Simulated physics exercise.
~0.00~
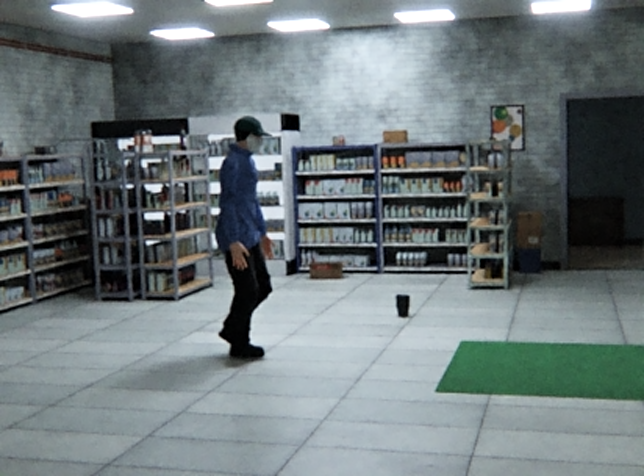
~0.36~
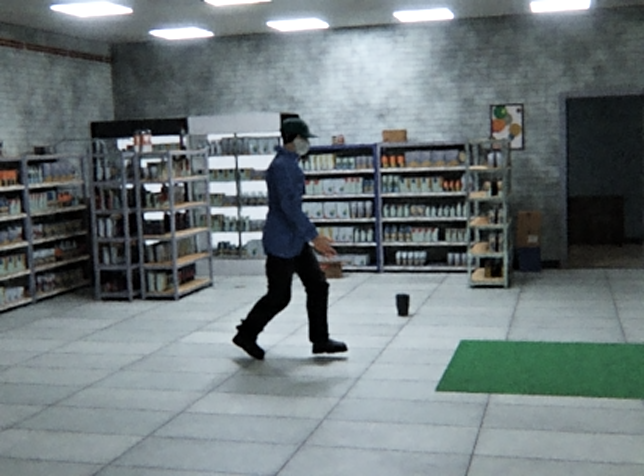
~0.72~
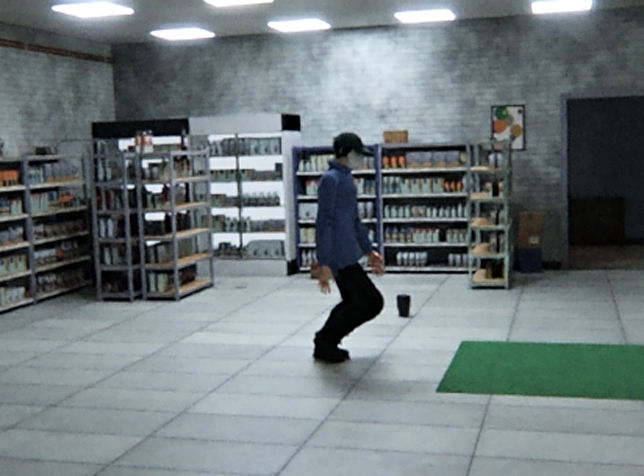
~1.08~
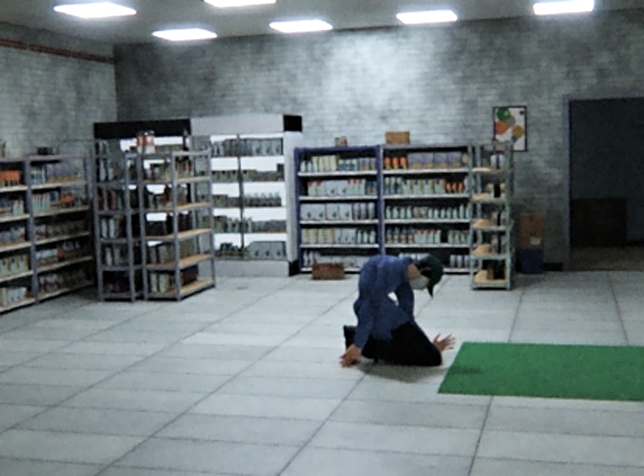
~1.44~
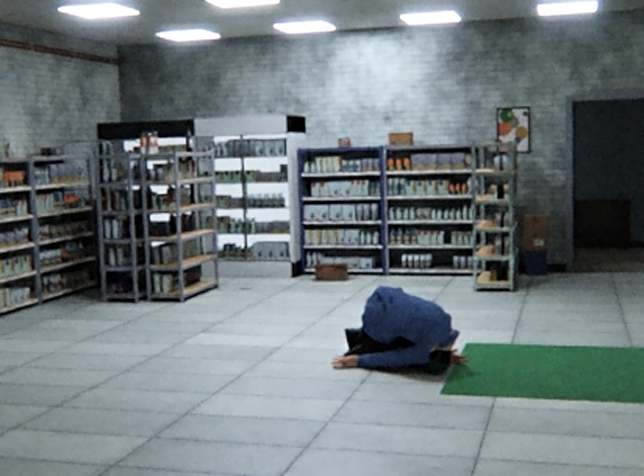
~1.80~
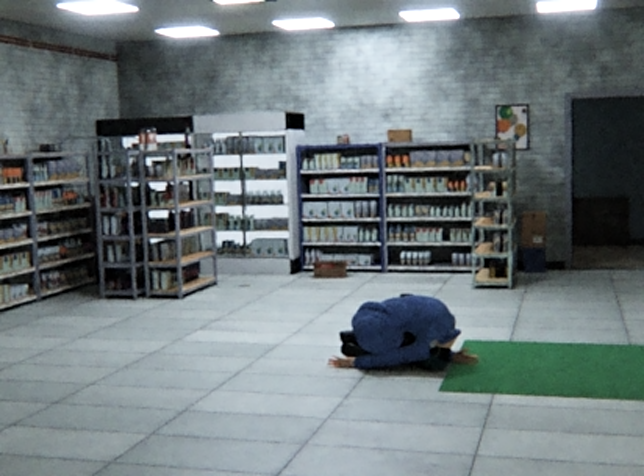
In a dim store lined with stocked shelves, a person in a blue jacket and dark cap walked right toward a green mat, bent their knees, sank to the floor, and folded forward, ending curled face down with their chest short of the mat's near edge.
